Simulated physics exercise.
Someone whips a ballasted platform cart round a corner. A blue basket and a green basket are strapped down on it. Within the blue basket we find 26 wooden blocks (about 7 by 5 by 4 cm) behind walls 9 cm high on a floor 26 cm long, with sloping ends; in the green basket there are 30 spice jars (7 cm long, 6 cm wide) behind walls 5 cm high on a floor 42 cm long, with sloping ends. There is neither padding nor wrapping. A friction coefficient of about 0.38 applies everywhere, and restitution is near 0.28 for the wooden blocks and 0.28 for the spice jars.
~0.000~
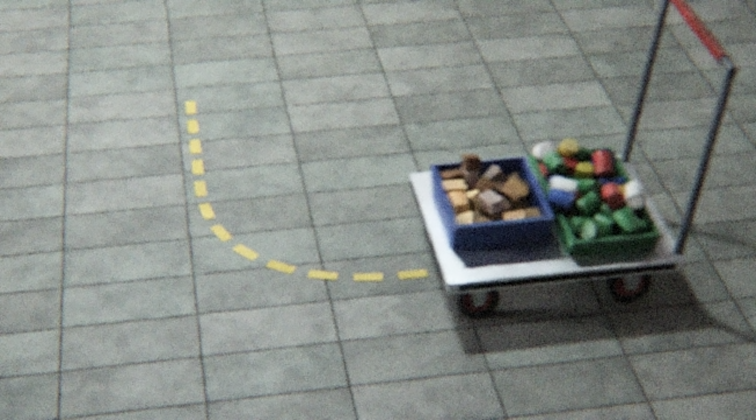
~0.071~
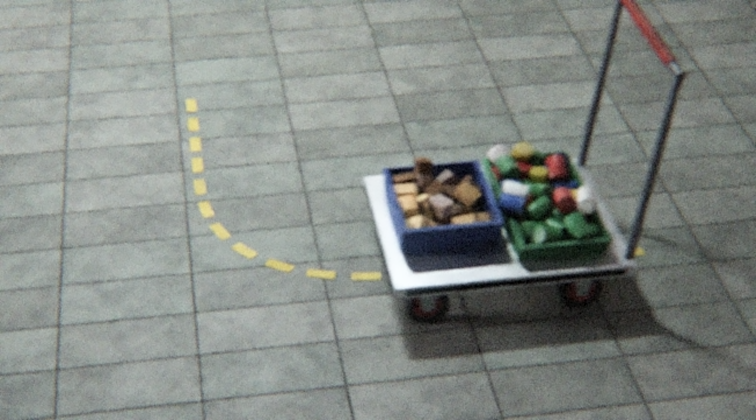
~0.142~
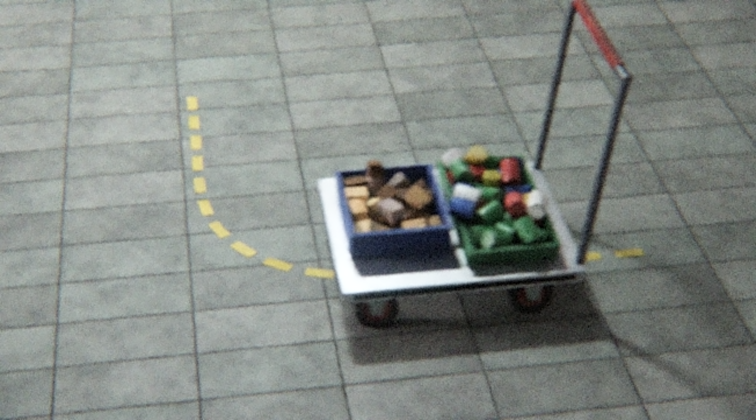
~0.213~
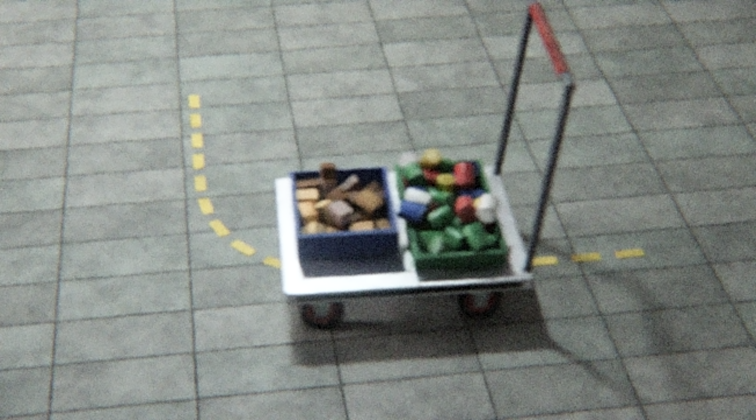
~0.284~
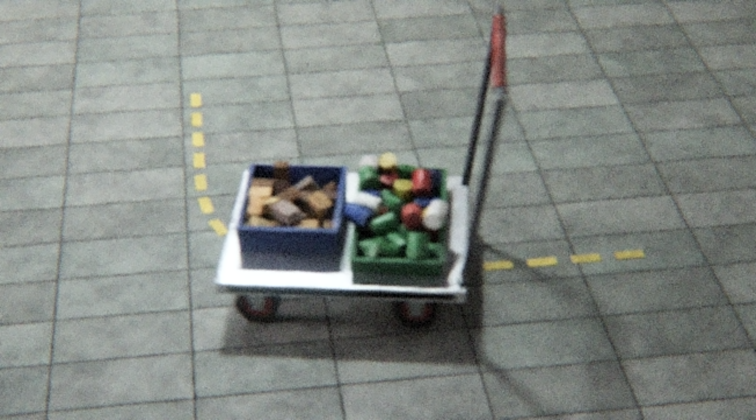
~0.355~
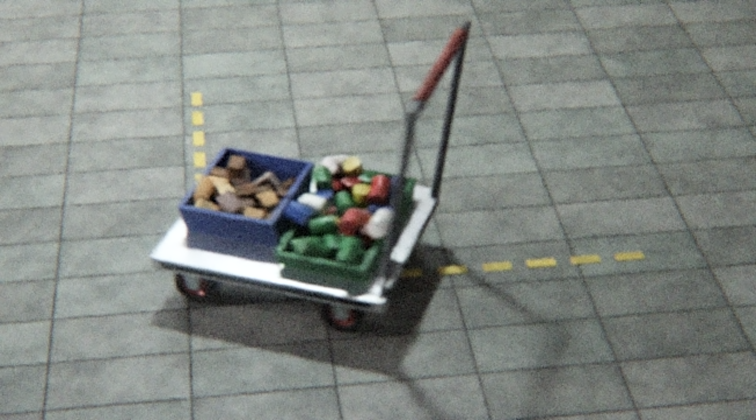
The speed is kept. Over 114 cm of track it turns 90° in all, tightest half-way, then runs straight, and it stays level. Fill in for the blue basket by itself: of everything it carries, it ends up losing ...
It ends up losing less than a sixth.
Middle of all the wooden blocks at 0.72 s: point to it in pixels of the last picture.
I'd say near (179, 82).
After 0.44 s, 0 of 26 out of the blue basket and 1 of 30 out of the green basket.
After 0.55 s, 0 of 26 out of the blue basket and 3 of 30 out of the green basket.
After 0.72 s, 0 of 26 out of the blue basket and 6 of 30 out of the green basket.
Final count (at 1.17 s), 0 of 26 out of the blue basket and 9 of 30 out of the green basket. Asked share, 0 of 26, 0 per cent.
